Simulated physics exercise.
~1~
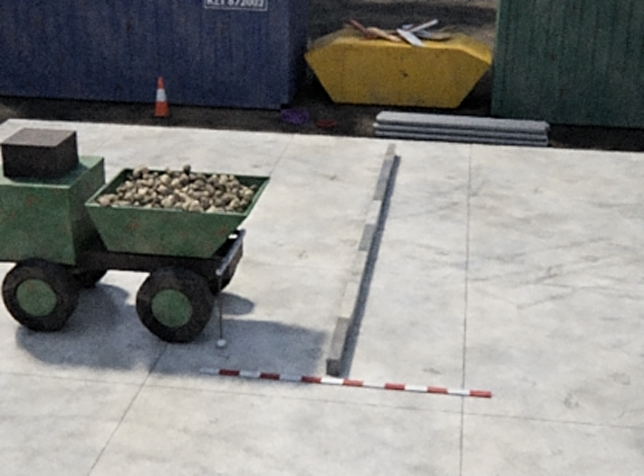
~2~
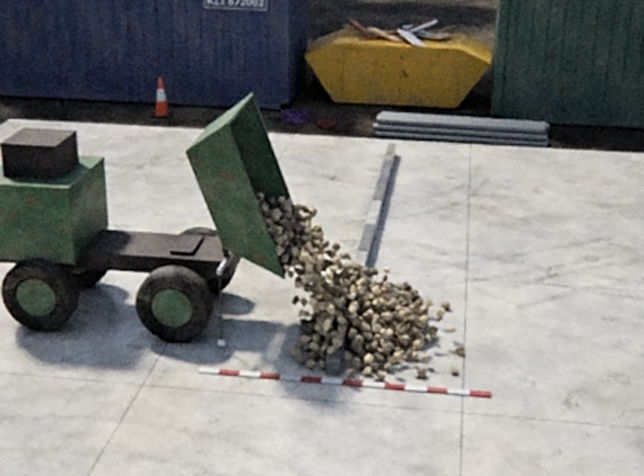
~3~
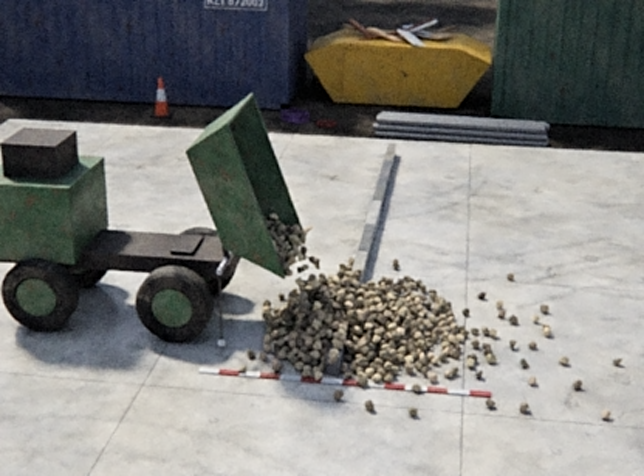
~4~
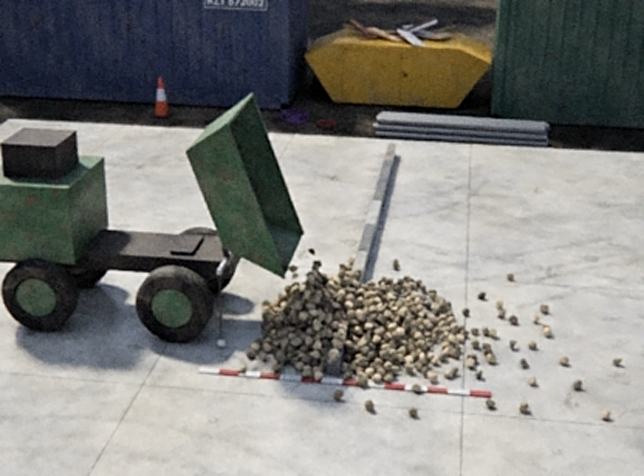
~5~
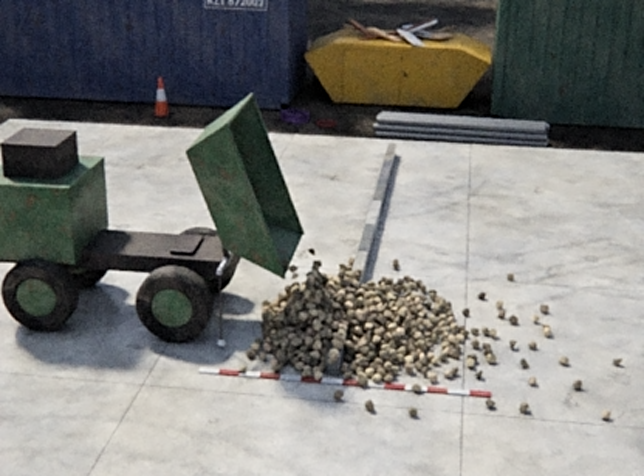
Green dumper's skip tipping up to the right, pouring stones into a heap across a low kerb, some scattering beyond, then settling.
